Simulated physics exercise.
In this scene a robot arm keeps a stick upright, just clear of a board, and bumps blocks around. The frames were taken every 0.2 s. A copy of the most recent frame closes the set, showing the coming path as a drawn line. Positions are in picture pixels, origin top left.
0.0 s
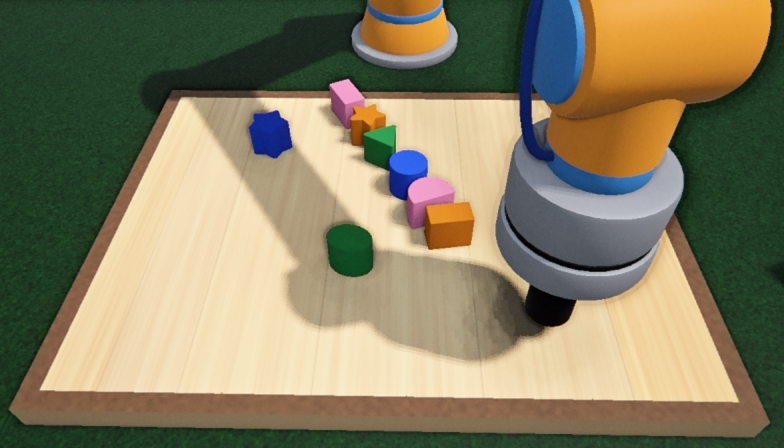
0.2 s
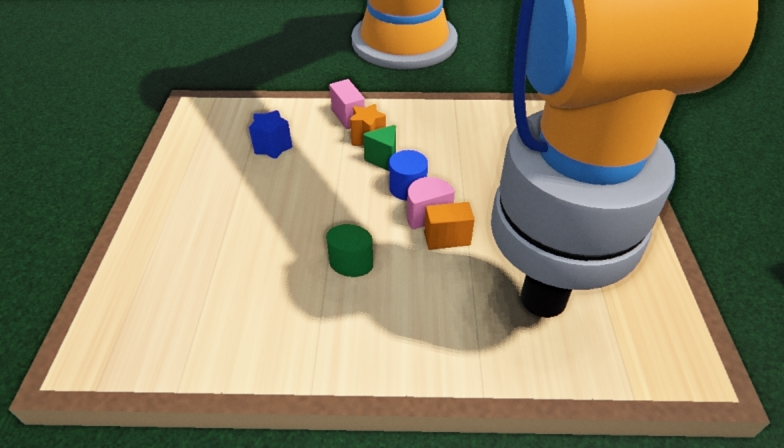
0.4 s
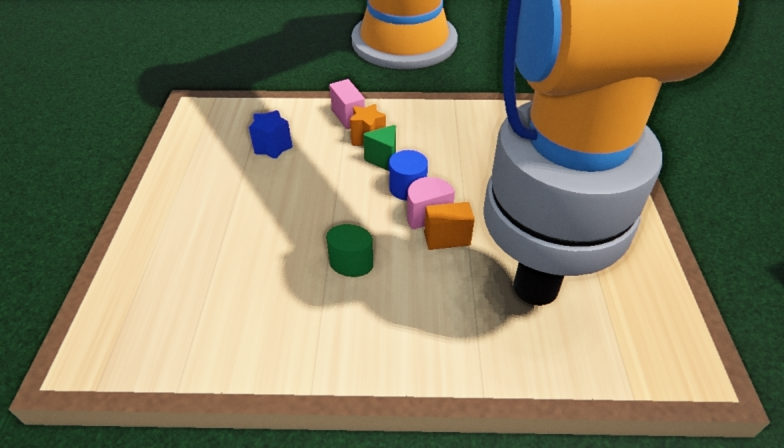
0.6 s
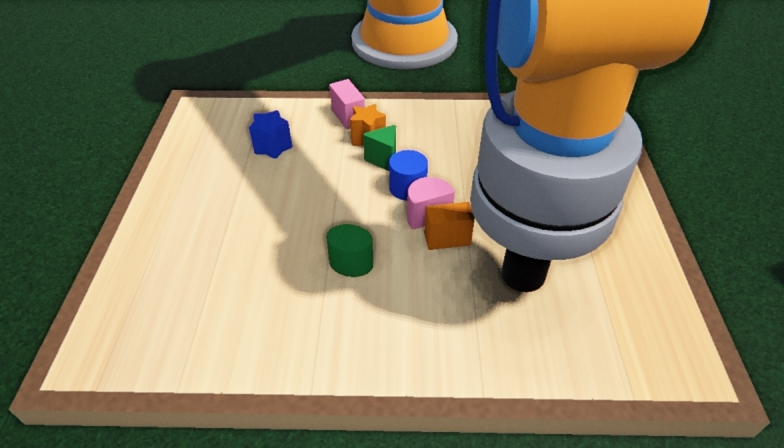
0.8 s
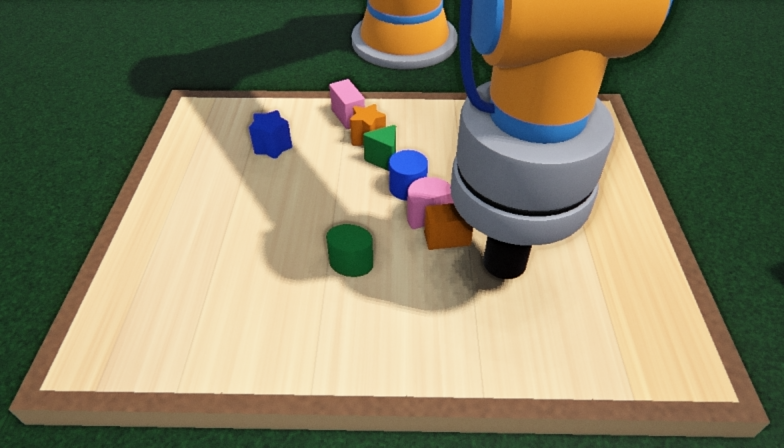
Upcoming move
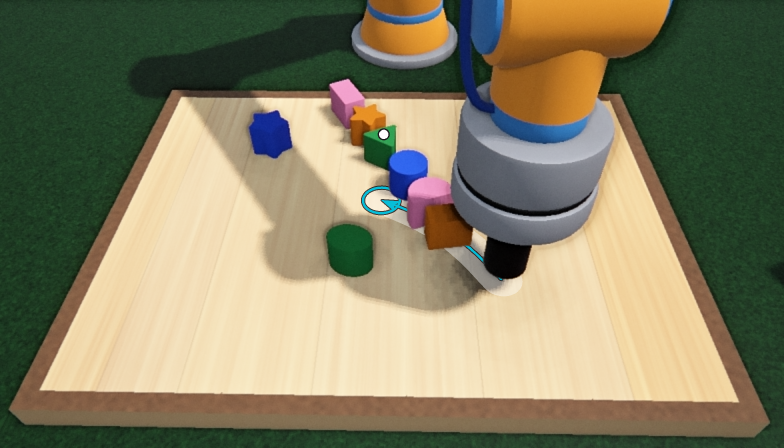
An orange and grey robot arm moving its black stick leftward and away over a wooden board, while the coloured blocks stay still.
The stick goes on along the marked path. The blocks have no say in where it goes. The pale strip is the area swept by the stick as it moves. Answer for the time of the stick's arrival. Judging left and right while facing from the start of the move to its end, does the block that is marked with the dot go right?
The answer is yes.
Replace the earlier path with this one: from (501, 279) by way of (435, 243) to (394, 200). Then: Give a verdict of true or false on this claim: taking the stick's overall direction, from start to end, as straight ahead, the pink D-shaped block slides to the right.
Verdict: True.
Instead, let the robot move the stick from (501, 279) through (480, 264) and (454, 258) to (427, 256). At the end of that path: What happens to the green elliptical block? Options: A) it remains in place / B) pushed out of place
The one that fits is A, it remains in place.
The line goes from (501, 279) by way of (465, 244) and (425, 218) to (381, 200); the dot is on the green triangular piece.
What follows on the original path. One third of the way, stick (467, 228); pink D-shaped block (425, 186), turned 15° anticlockwise; orange oblong block (438, 203), turned 25° anticlockwise.
Two thirds of the way, stick (425, 201); green triangular piece (381, 125), turned 30° anticlockwise; blue circle (385, 144); pink D-shaped block (378, 168), turned 35° anticlockwise; orange oblong block (396, 181), turned 50° anticlockwise.
At the end, stick (381, 184); pink oblong block unmoved; green triangular piece (384, 122), turned 35° anticlockwise; blue circle (377, 141); pink D-shaped block (332, 156), turned 45° anticlockwise; orange oblong block (352, 166), turned 60° anticlockwise.
